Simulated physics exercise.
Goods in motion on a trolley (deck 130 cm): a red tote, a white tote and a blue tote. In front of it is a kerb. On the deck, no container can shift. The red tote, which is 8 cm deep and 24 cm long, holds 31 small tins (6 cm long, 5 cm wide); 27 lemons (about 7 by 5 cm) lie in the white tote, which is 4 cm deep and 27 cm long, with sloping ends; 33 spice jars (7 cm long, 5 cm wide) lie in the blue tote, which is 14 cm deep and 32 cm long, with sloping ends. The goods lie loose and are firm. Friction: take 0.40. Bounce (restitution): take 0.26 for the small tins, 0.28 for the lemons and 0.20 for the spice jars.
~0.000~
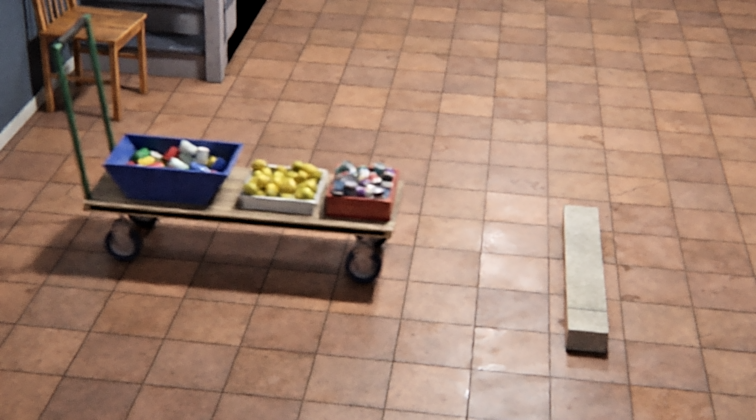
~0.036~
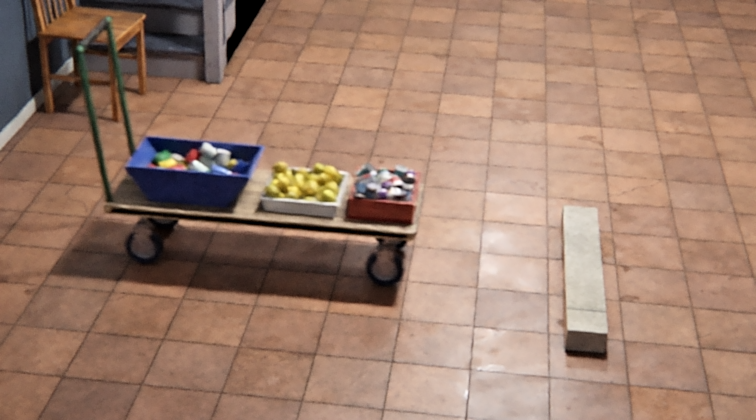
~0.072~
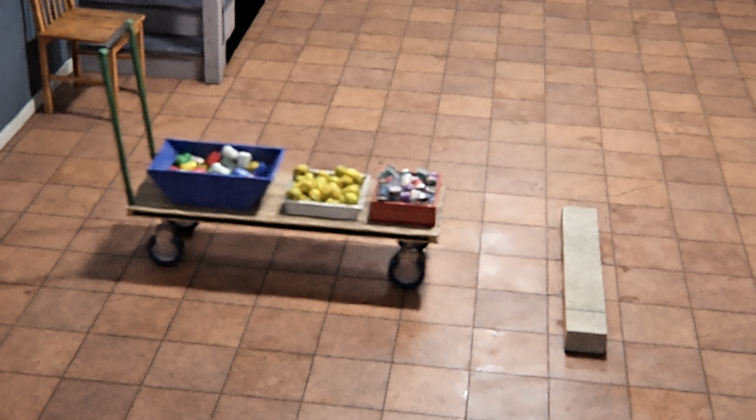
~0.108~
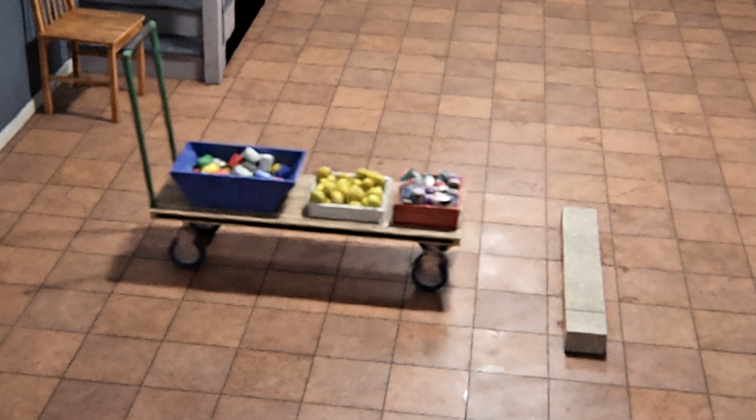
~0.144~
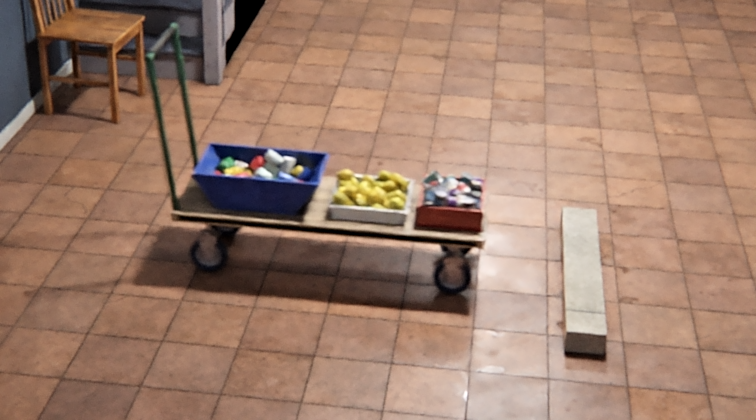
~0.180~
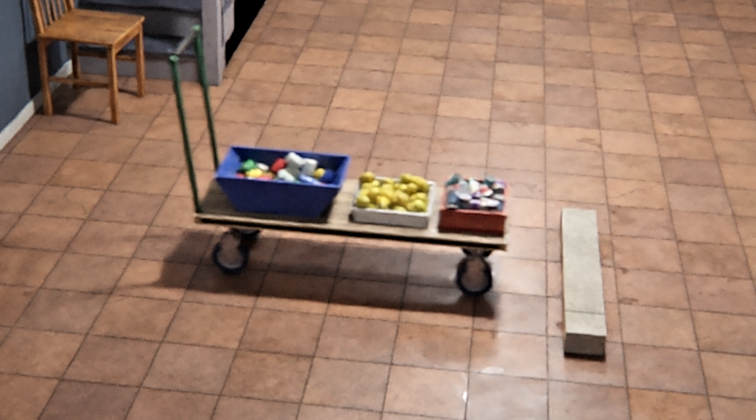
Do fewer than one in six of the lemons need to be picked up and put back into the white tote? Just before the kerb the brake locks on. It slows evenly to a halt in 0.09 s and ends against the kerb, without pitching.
Losses pass one sixth.
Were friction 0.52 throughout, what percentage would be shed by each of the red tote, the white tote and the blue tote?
In that setup red tote sheds 10 percent, white tote sheds 40 percent, and blue tote sheds 0 percent.
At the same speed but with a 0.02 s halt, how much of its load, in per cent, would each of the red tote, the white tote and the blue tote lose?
You'd end up with red tote at 20 %, white tote at 40 % and blue tote at 10 %.
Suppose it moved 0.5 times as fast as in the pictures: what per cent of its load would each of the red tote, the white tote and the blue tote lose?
Then the red tote sheds 0 per cent, the white tote 10 per cent, and the blue tote 0 per cent.
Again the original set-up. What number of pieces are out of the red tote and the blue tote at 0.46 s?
Estimate at that time - red tote 1, blue tote 0, give or take.
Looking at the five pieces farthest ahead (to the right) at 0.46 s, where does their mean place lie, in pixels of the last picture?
Centre: About (571, 208) px.
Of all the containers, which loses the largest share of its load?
White tote.
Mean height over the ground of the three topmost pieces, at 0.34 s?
Roughly 44 centimetres.
After 0.24 s, the brake bites.
After 0.34 s, 0 of 31 out of the red tote, 1 of 27 out of the white tote and 0 of 33 out of the blue tote.
After 0.46 s, 1 of 31 out of the red tote, 6 of 27 out of the white tote and 0 of 33 out of the blue tote.
After 0.69 s, 4 of 31 out of the red tote, 9 of 27 out of the white tote and 0 of 33 out of the blue tote.
Final count (at 1.20 s), 4 of 31 out of the red tote, 9 of 27 out of the white tote and 0 of 33 out of the blue tote. Asked share, 9 of 27, 33 per cent.
